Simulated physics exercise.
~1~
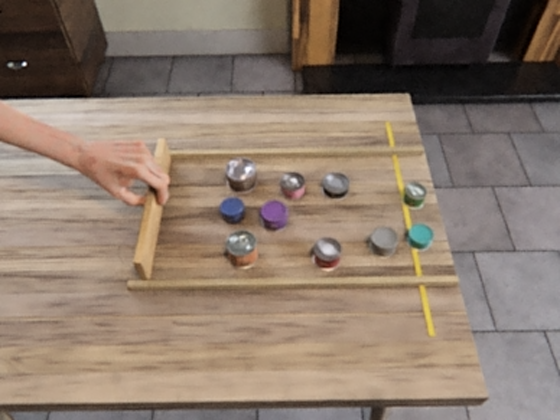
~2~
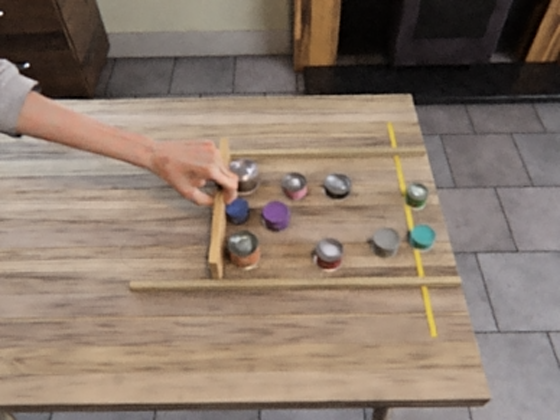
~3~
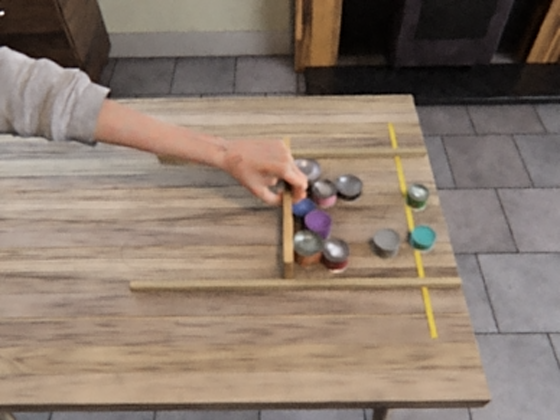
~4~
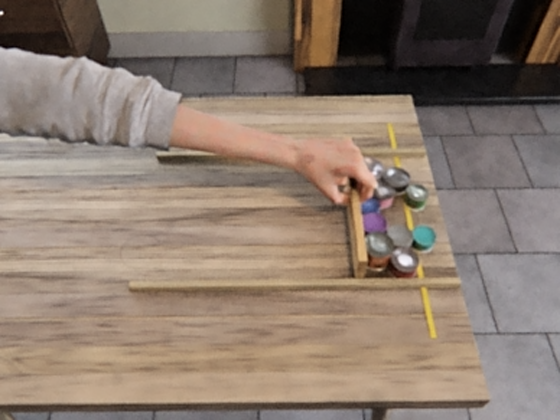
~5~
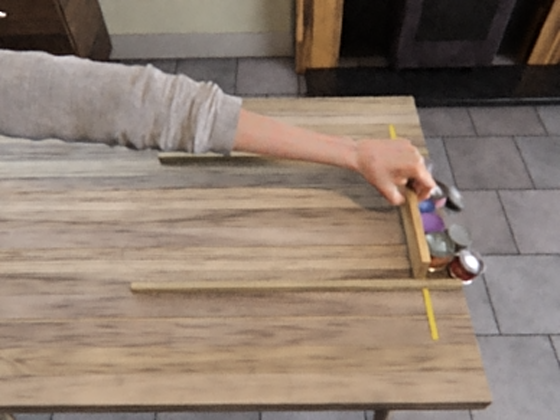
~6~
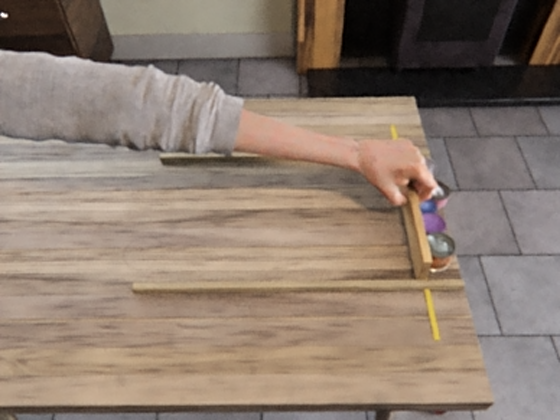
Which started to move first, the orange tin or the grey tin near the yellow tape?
The orange tin started to move first. The grey tin stayed where it was until the board had pushed the others farther to the right.
